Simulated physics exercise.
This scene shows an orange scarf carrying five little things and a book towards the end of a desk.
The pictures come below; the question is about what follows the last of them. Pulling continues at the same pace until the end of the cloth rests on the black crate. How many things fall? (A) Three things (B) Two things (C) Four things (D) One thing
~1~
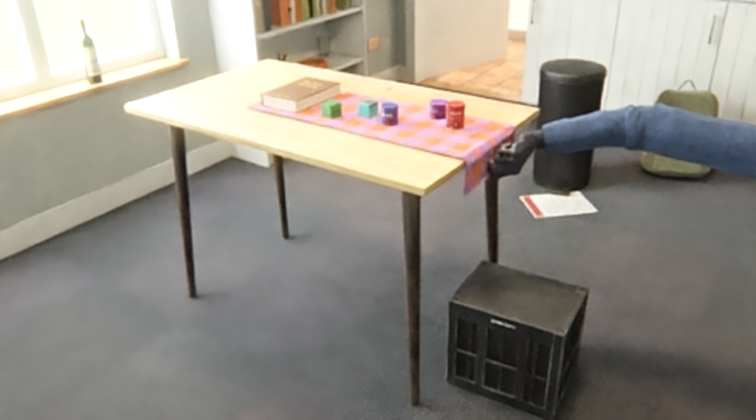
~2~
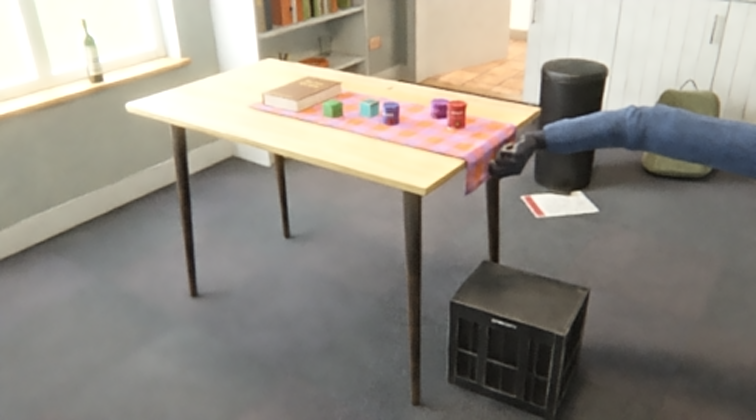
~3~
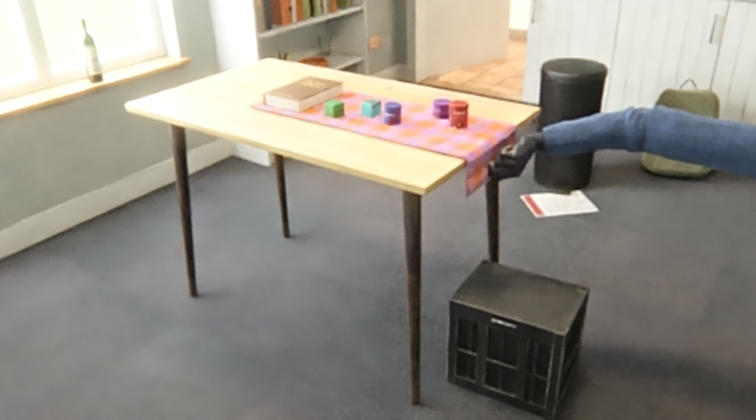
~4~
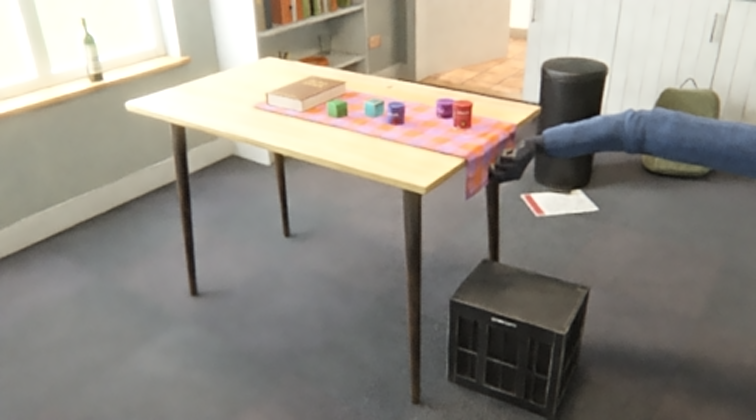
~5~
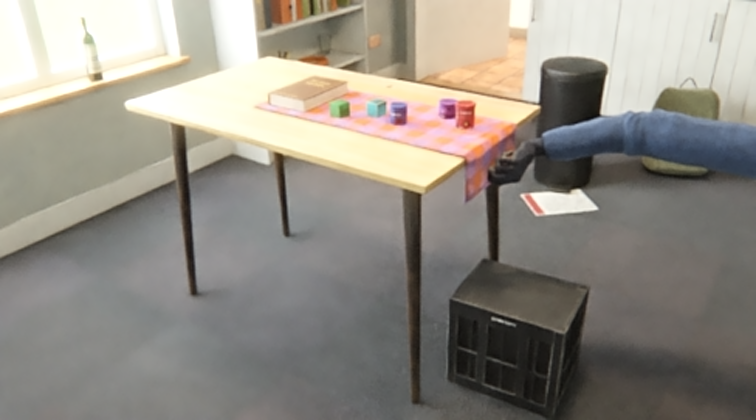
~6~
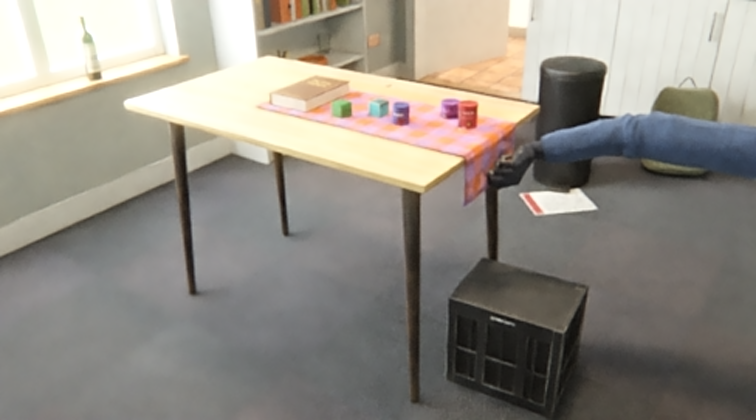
Option A: Three things.
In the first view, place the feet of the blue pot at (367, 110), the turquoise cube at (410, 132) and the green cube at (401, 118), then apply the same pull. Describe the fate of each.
Start with the blue pot, which is kept; next the turquoise cube, which is lost; last the green cube, which is lost.
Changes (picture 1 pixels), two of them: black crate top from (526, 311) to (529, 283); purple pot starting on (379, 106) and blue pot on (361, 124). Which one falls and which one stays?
The purple pot stays put; the blue pot stays put.
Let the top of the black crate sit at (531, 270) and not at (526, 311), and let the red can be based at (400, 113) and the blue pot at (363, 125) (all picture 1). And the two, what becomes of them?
The red can stays on; the blue pot holds on.
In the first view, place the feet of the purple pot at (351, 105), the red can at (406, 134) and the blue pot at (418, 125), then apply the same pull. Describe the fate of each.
Purple pot: Still on; red can: Off; blue pot: Off.
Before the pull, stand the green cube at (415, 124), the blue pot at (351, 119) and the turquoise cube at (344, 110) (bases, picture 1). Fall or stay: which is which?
Green cube lost, blue pot safe, turquoise cube safe.
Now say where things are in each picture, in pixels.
The first picture shows hem (463, 196); red can (456, 103); purple pot (439, 102); blue pot (390, 105); turquoise cube (368, 102); green cube (331, 103); top of the crate (526, 311).
The second picture shows hem (465, 195); red can (457, 103).
The third picture shows hem (465, 198); purple pot (442, 101).
The fourth picture shows hem (465, 201); blue pot (396, 104); top of the crate (527, 309).
The fifth picture shows hem (464, 203); turquoise cube (377, 101).
The sixth picture shows hem (463, 206); red can (469, 103); purple pot (451, 101); blue pot (401, 104); turquoise cube (379, 101); green cube (342, 102).
Soon after, hem near (488, 216); all still up.
After that, hem near (487, 261); red can and purple pot gone.
And then, hem on the crate; red can, purple pot and blue pot gone.
In the end, hem on the crate; red can, purple pot and blue pot gone. The count of fallen things is three.
